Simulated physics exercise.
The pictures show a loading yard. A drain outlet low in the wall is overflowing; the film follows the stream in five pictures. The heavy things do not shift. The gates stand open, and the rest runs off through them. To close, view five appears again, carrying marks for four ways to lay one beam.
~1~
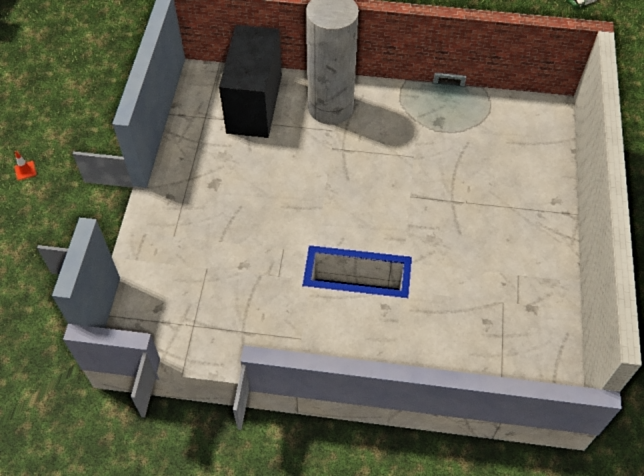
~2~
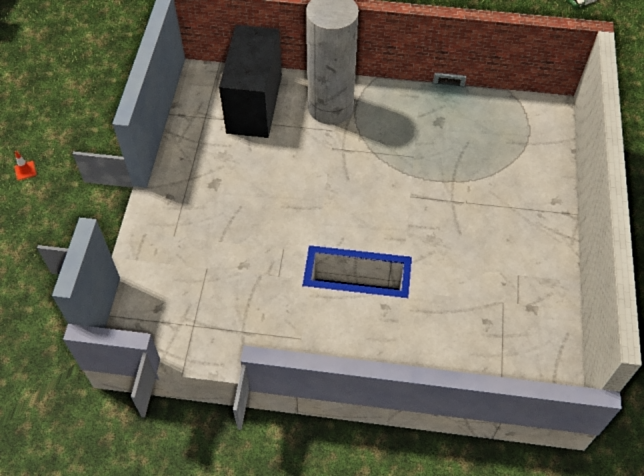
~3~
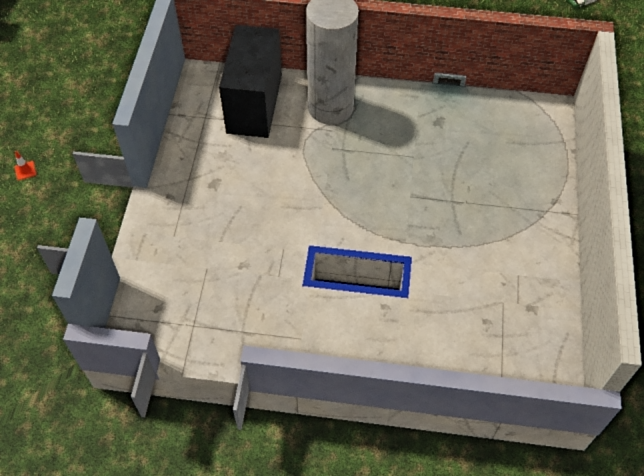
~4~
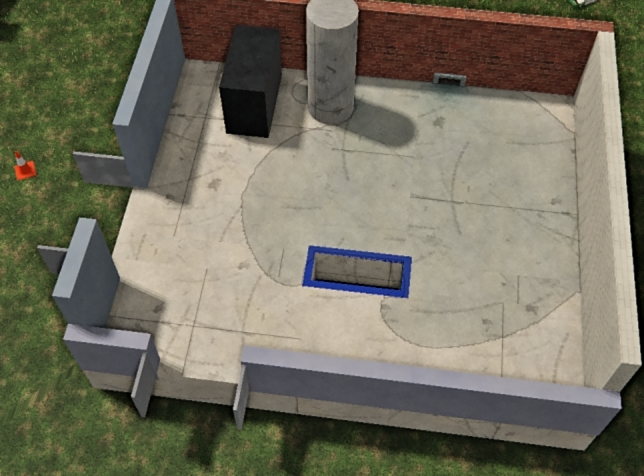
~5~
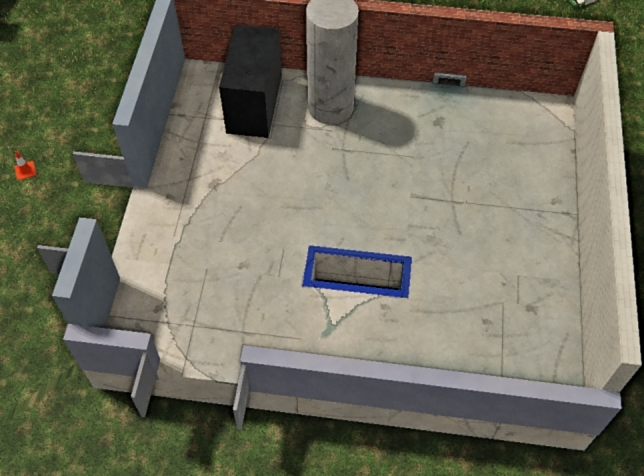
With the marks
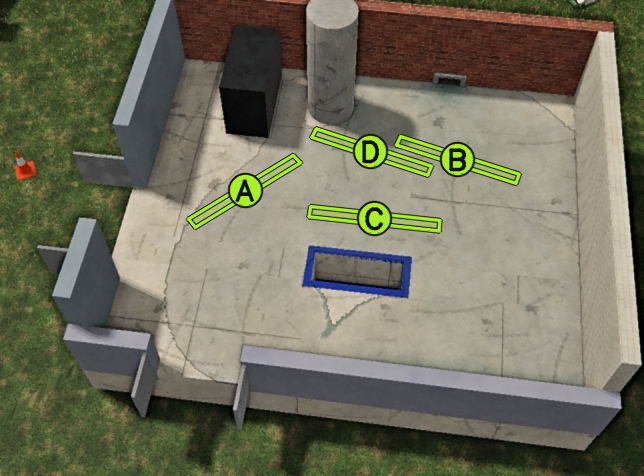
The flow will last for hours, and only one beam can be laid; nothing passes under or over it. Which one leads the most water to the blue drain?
A works best here.
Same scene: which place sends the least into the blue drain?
Place C.
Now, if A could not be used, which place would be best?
Here it is place B.
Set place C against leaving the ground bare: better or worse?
It is worse.
On the marked copy, A from (192, 223) to (296, 159); B from (398, 140) to (517, 178); C from (309, 211) to (439, 225); D from (314, 133) to (429, 170).
With A, about 36 % of the stream goes into the blue drain, about 64 % out by the gates.
With B, about 21 % of the stream goes into the blue drain, about 79 % out by the gates.
With C, about 8 % of the stream goes into the blue drain, about 92 % out by the gates.
With D, about 16 % of the stream goes into the blue drain, about 84 % out by the gates.
